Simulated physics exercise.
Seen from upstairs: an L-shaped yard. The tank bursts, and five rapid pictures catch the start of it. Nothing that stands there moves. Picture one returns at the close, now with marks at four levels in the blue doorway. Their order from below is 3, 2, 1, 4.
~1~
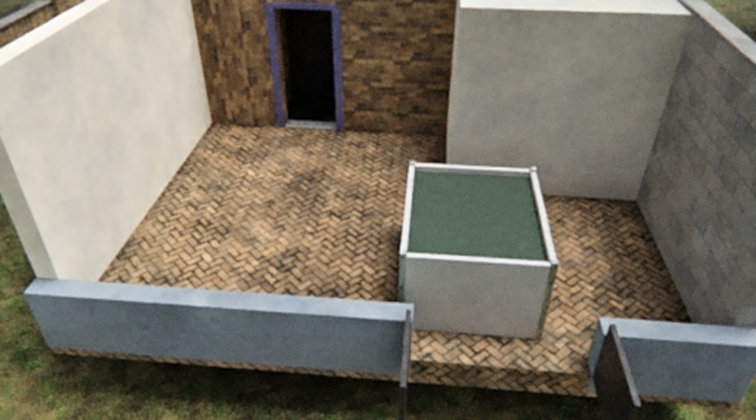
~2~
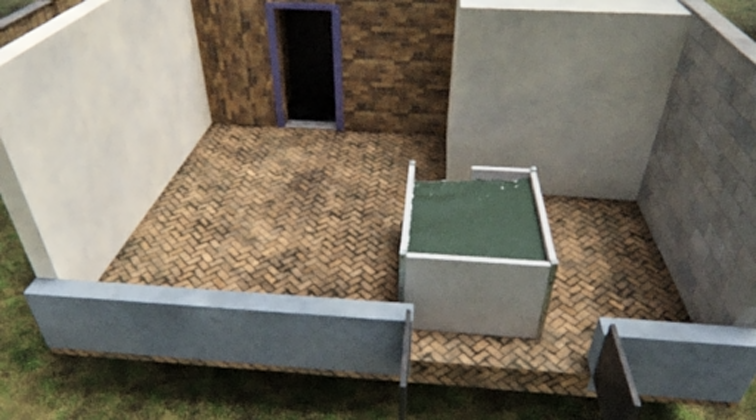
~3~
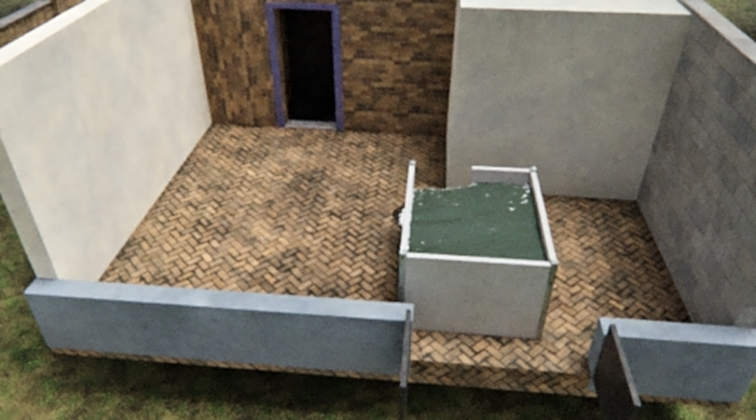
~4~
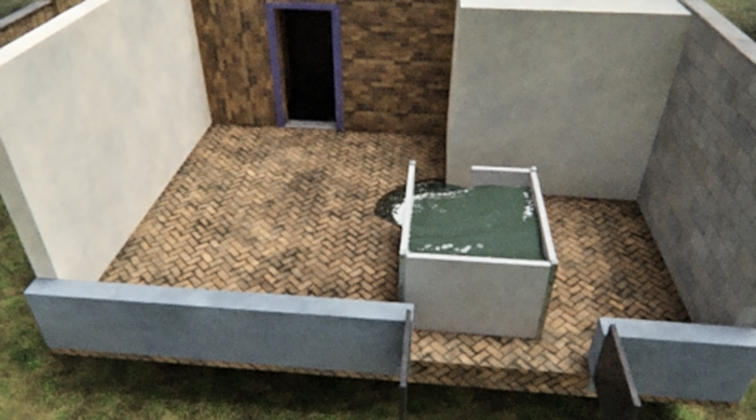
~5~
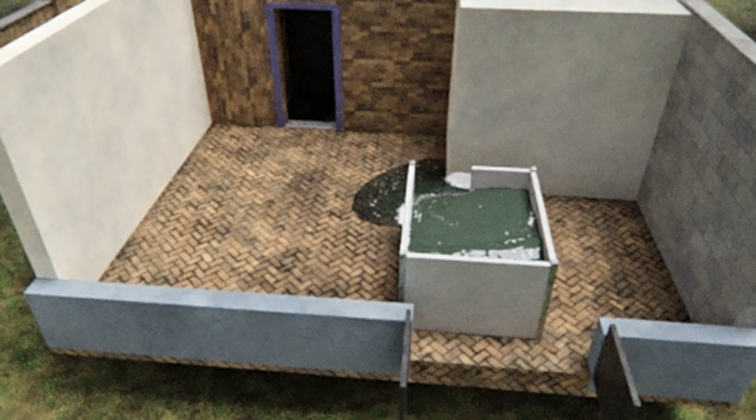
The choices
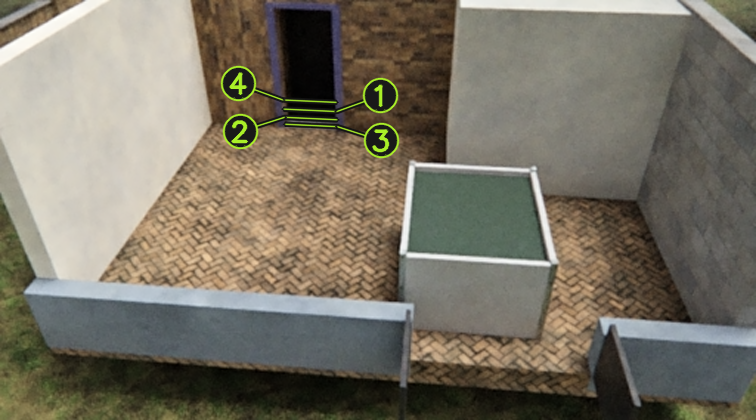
In a walled brick yard seen from above, dark green water in a white tank sat level, then sloshed and poured out at the back left corner, spreading in a dark pool across the paving.
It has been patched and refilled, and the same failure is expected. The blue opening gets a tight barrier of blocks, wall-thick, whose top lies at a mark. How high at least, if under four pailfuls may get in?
Height 2.
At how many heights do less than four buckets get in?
Three.
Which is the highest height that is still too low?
Height 3.
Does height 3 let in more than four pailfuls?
Yes, that goes wrong.
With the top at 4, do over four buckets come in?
No, not at all.
In lime, 1 at (310, 110); 2 at (310, 118); 3 at (311, 125); 4 at (309, 101); from the bottom up 3, 2, 1, 4.
Choosing 1, nothing gets over.
Choosing 2, a splash gets over, under a bucket.
Choosing 3, about 12 bucketfuls get in.
Choosing 4, nothing gets over.
